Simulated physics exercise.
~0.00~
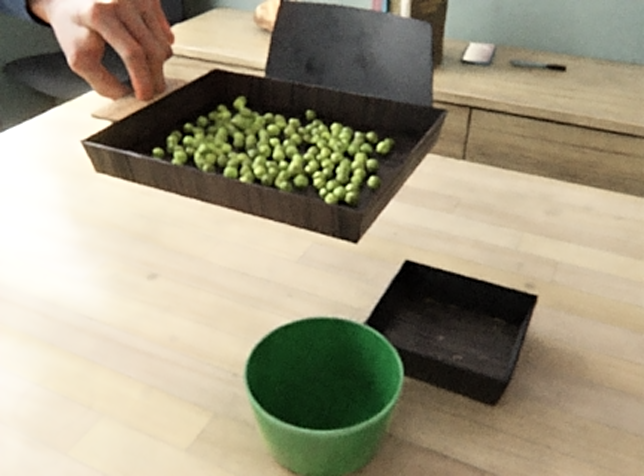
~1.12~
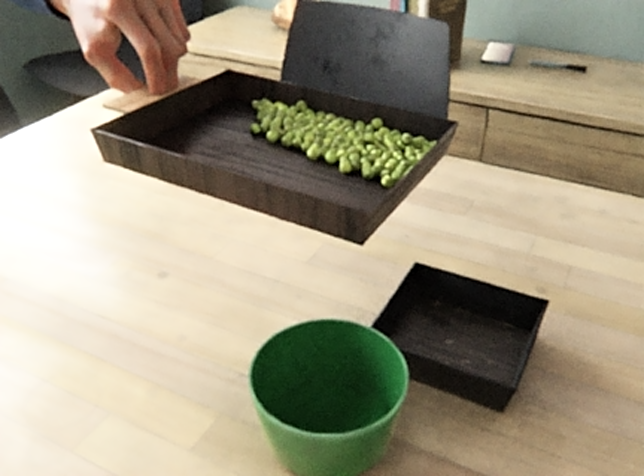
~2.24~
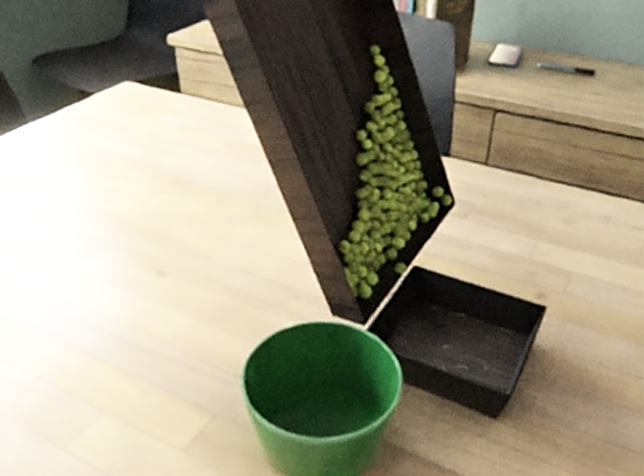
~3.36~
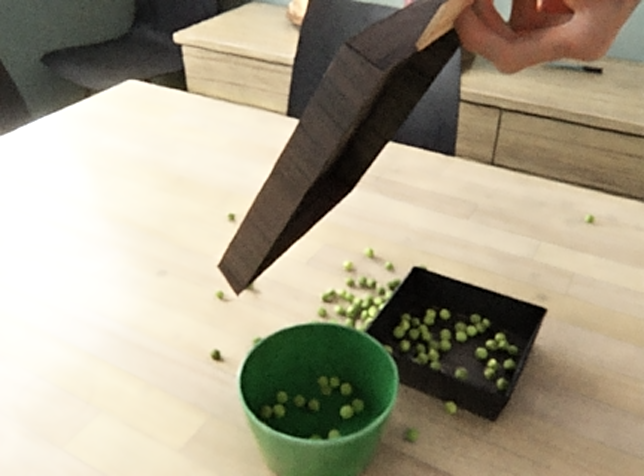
A pale wooden table stands in a room with a dark chair and a wooden cabinet behind, seen from slightly above. A hand holds a dark tray of green peas over the table, with a green dish below and a square black tin to its right. The peas, first spread across the tray, slide together towards its right side. The tray then tips steeply to the right, bunching them along its lower edge, and turns further until it empties. Some peas land in the tin and fewer in the dish, while most end up scattered on the table around them.
